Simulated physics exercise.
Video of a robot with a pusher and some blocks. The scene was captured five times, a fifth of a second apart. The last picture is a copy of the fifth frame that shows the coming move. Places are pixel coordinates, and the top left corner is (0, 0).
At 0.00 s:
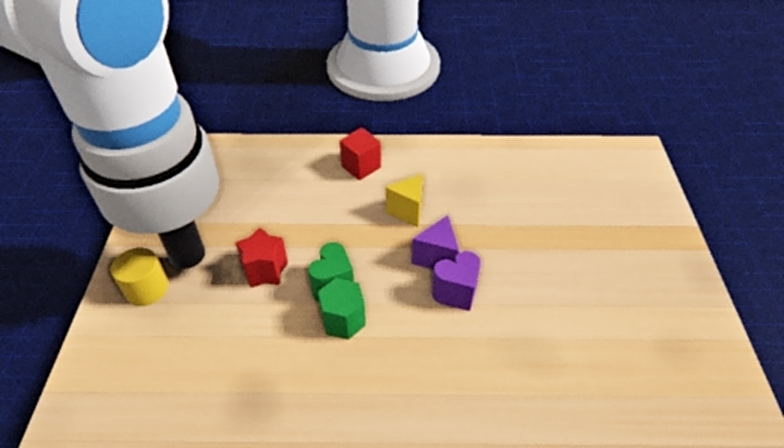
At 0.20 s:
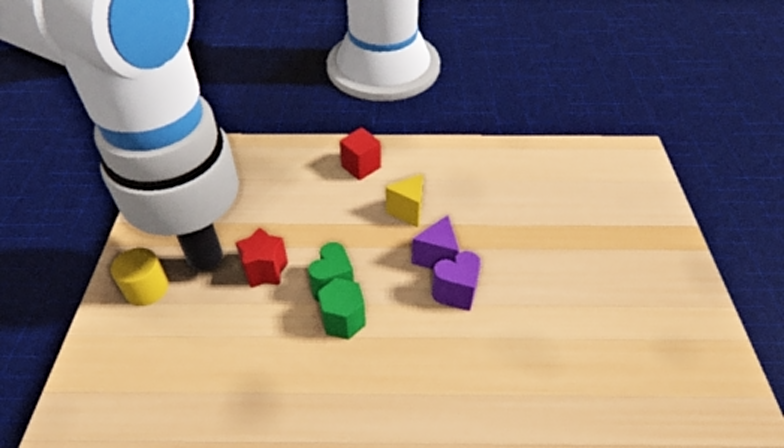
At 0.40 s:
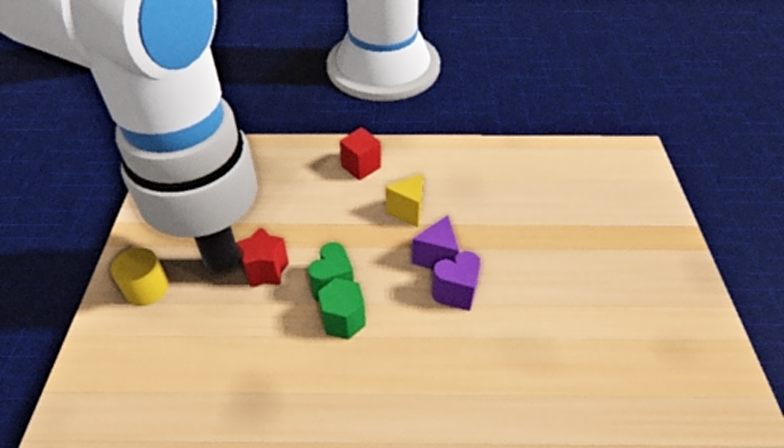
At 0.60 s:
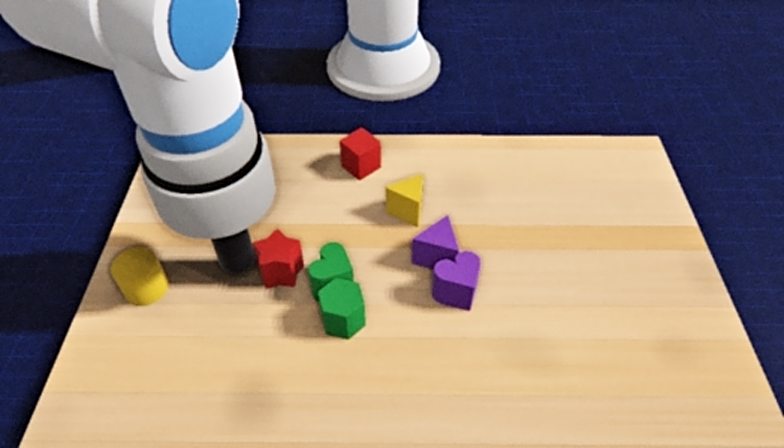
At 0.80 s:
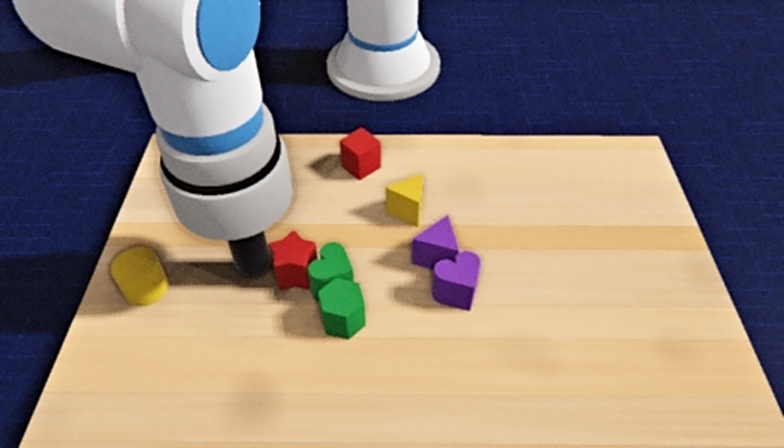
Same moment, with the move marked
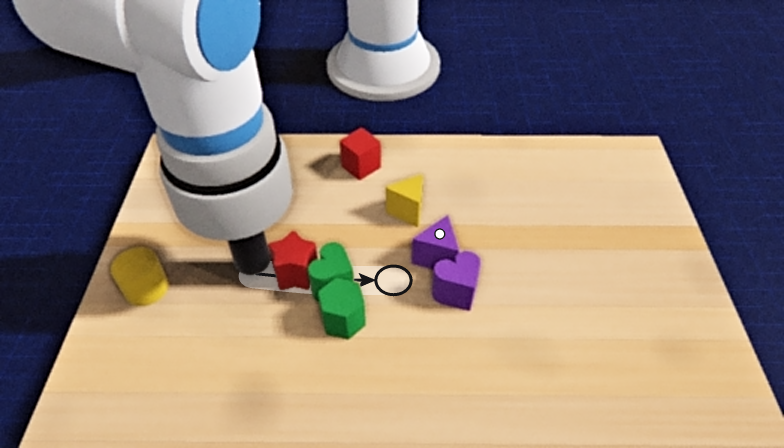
The robot arm moves right and pushes the red star block toward the green heart.
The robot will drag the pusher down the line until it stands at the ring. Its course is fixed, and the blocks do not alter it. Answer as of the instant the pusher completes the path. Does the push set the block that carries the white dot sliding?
Yes, that is what happens.
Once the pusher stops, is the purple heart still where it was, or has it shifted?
It will be nudged away from its spot.
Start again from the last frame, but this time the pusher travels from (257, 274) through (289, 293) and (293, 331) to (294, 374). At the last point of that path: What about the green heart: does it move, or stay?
It ends up somewhere else.
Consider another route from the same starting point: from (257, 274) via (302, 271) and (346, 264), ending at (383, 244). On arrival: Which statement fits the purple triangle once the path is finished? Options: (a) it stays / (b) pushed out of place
b - pushed out of place.
Path on the board, from (257, 274) over (301, 278) and (347, 280) to (393, 280); the dot is on the purple triangle.
On the path given first. One third of the way, pusher at (299, 267); red star-shaped block at (333, 249); green heart at (367, 263); green hexagonal block at (346, 300), turned 20° clockwise.
Two thirds of the way, pusher at (346, 269); red star-shaped block at (382, 251); green heart at (416, 266); green hexagonal block at (346, 300), turned 20° clockwise.
At the end, pusher at (394, 269); red star-shaped block at (430, 251); green heart at (448, 278), turned 40° clockwise; green hexagonal block at (346, 300), turned 20° clockwise; purple triangle at (462, 230); purple heart at (487, 273), turned 50° anticlockwise.
